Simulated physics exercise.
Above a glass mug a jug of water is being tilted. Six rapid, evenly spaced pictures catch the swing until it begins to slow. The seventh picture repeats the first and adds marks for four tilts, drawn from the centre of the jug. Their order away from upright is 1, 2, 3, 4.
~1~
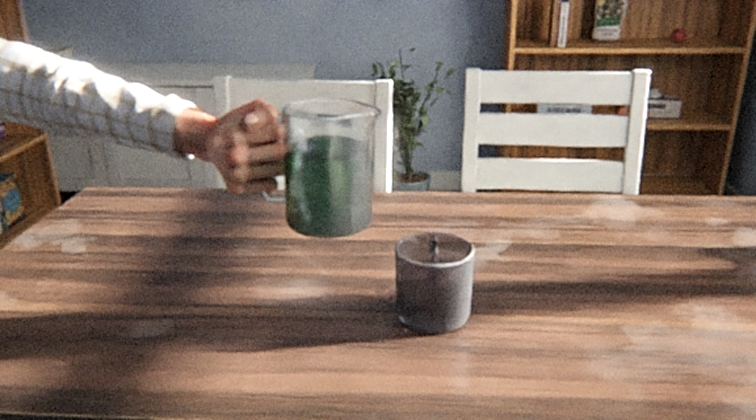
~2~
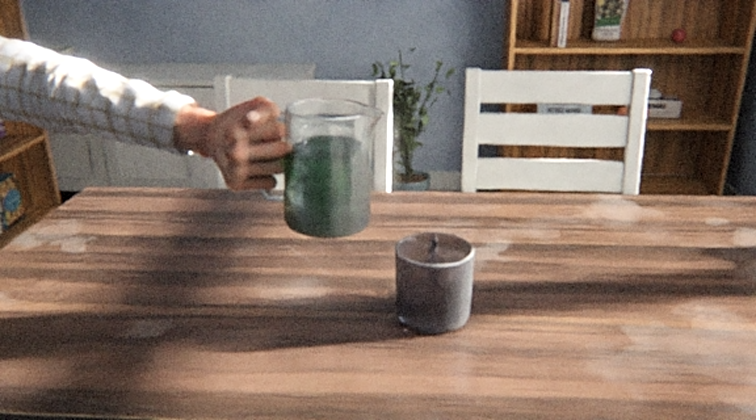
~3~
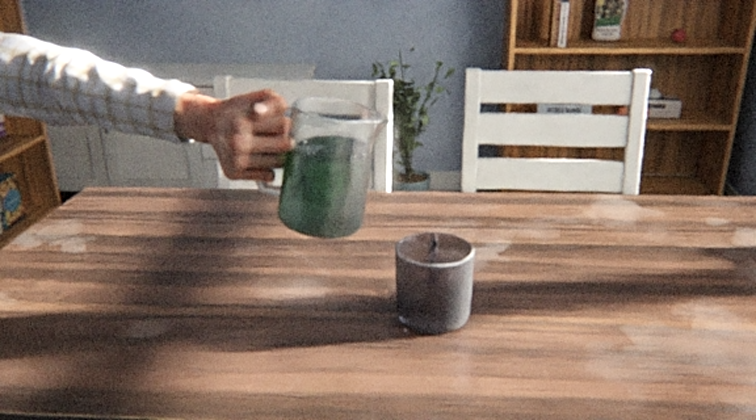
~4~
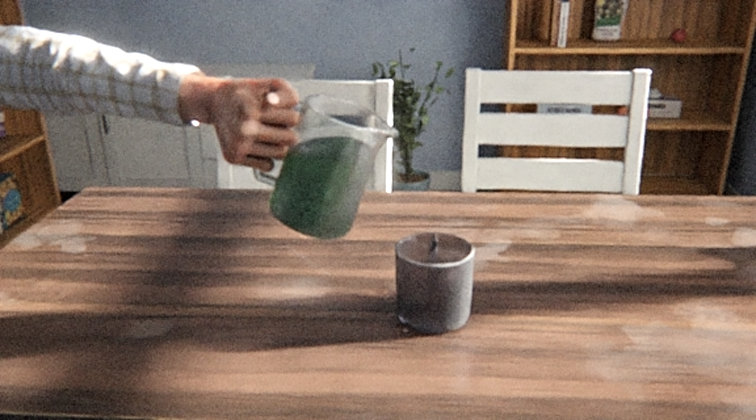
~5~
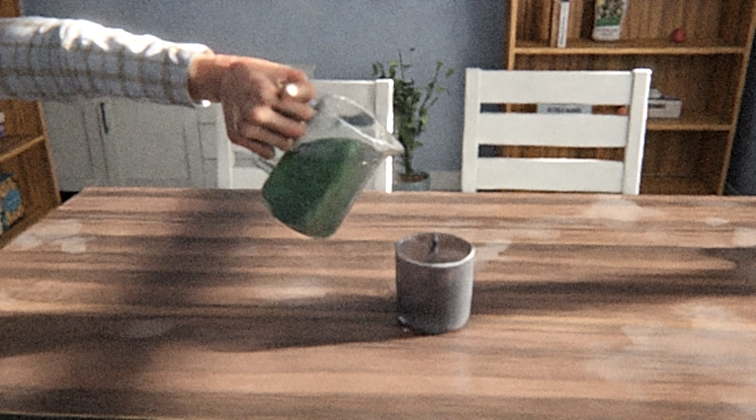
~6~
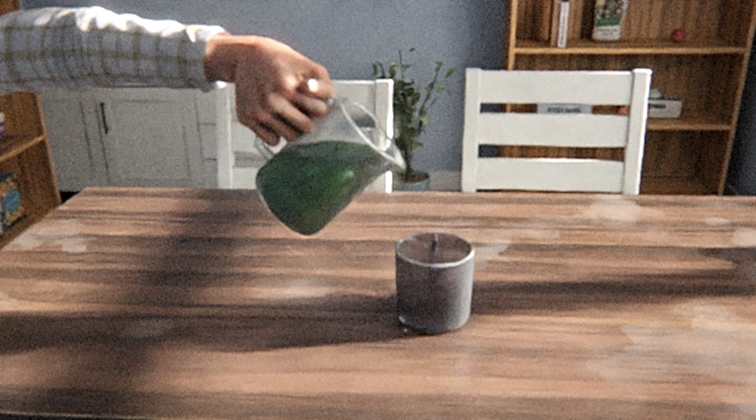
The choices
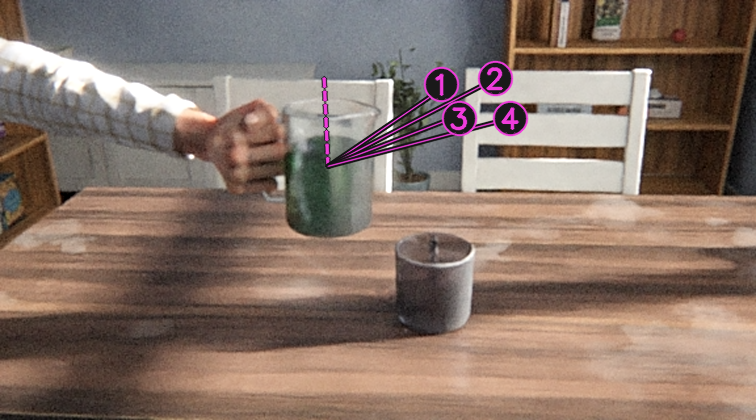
At the start, a hand in a checked sleeve holds a clear jug of green liquid upright above a wooden table, to the left of a small grey container. The hand then rises slightly and tilts the jug steadily rightward, the liquid shifting toward the lip, with none leaving it.
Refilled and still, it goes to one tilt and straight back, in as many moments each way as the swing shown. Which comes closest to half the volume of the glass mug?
The best line is 4.
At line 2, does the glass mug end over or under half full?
Under.
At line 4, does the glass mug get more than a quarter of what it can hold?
Yes.
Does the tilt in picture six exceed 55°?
No, it does not.
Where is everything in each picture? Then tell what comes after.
Upright, lip at (380, 111); rim of the glass mug round (434, 248); nothing has left yet.
Tipped about 2°, lip at (382, 114); nothing has left yet.
Tipped about 9°, lip at (389, 121); nothing has left yet.
Tipped about 20°, lip at (396, 133); nothing has left yet.
Tipped about 33°, lip at (402, 150); nothing has left yet.
Tipped about 47°, lip at (405, 167); nothing has left yet.
On the marked copy, 1 at (429, 97); 2 at (480, 86); 3 at (442, 122); 4 at (494, 122).
If 1 is chosen, the glass mug ends with about 13 % of what it can hold.
If 2 is chosen, the glass mug ends with about 23 % of what it can hold.
If 3 is chosen, the glass mug ends with about 36 % of what it can hold.
If 4 is chosen, the glass mug ends with about 50 % of what it can hold.
